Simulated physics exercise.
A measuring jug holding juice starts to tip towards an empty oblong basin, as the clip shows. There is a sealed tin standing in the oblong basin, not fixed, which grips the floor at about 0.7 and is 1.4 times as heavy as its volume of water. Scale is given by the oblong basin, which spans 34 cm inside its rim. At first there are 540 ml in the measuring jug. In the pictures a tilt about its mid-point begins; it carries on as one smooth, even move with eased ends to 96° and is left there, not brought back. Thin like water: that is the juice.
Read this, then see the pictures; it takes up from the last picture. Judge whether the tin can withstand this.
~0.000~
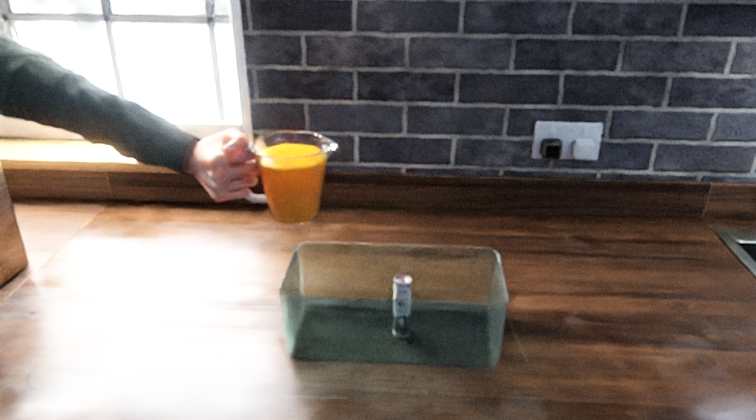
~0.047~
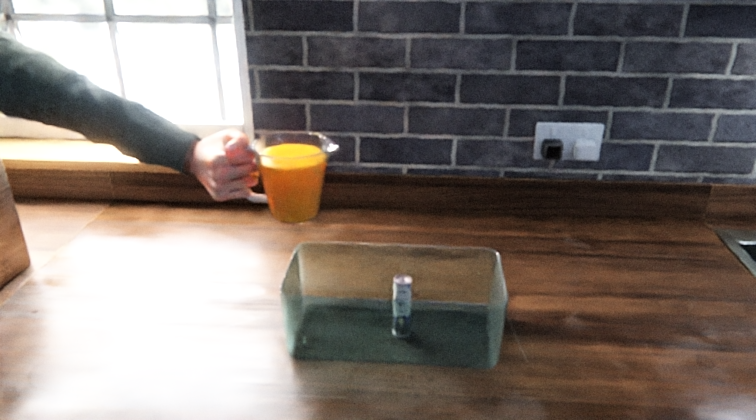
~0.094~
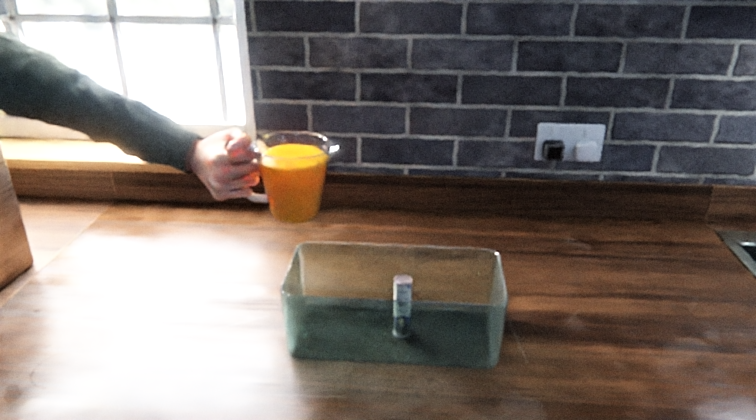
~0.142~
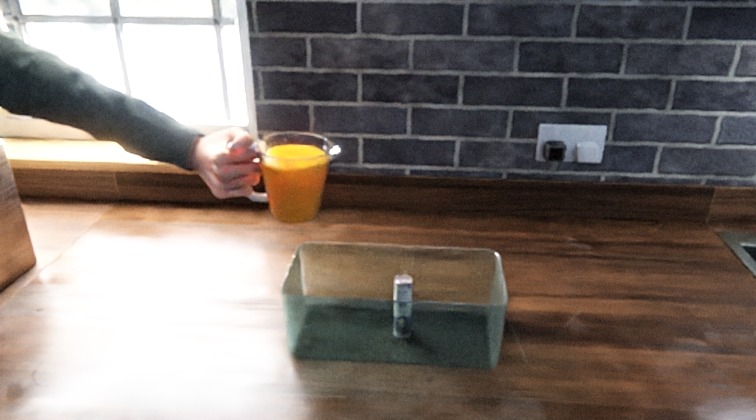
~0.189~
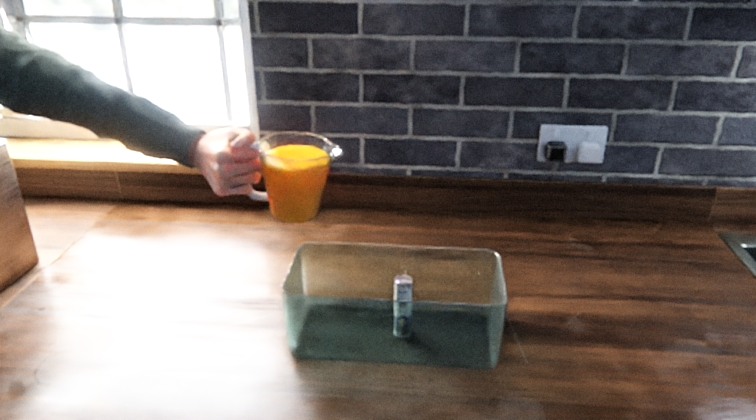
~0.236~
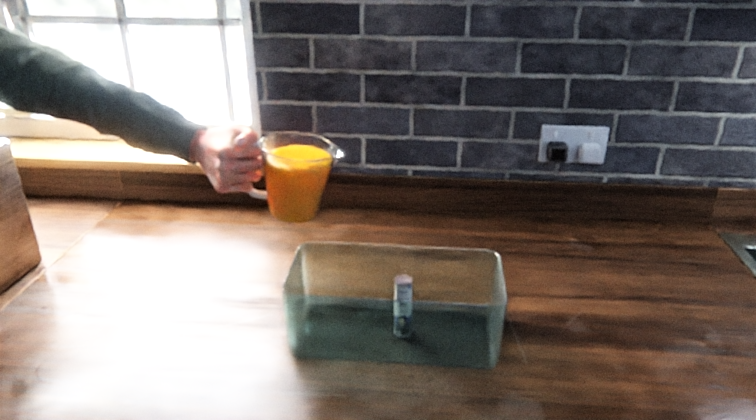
It cannot withstand it and falls over.
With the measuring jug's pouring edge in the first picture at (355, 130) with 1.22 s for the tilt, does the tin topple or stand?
It tumbles.
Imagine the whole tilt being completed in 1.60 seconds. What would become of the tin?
In that case the tin overturns.
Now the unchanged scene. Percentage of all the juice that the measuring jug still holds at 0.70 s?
Still held: Roughly 80 % of the total.
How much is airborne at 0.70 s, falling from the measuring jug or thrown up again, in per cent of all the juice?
Around 16 in a hundred.
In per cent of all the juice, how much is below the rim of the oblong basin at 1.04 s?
Looks like about 50 % of the whole amount.
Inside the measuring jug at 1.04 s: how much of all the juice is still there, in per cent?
Near 30 percent, more or less.
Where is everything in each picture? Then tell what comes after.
In the first frame, it leans 0°; its right rim is at (338, 147); the juice meets the walls at (259, 153) and (327, 155); the oblong basin's rim runs from (289, 268) to (503, 276); the tin's top is at (403, 282).
In the second frame, it leans 0°; its right rim is at (338, 147); the juice meets the walls at (259, 153) and (328, 155).
In the third frame, it leans 1°; its right rim is at (340, 149); the juice meets the walls at (262, 154) and (328, 156).
In the fourth frame, it leans 3°; its right rim is at (341, 150); the juice meets the walls at (263, 154) and (329, 157).
In the fifth frame, it leans 5°; its right rim is at (343, 153); the juice meets the walls at (264, 154) and (331, 158).
In the sixth frame, it leans 8°; its right rim is at (345, 155); the juice meets the walls at (267, 155) and (334, 158).
After 0.70 s the tilt is 55° and 81 per cent is still to pour; the tin stands where it began.
After 1.04 s the tilt is 88° and 29 per cent is still to pour; the tin leans 5°.
After 1.40 s the tilt is 96° and 2 per cent is still to pour; the tin lies on its side.
After 1.79 s the tilt is 96° and 0 per cent is still to pour; the tin lies on its side.
In the end the tin lies on its side.
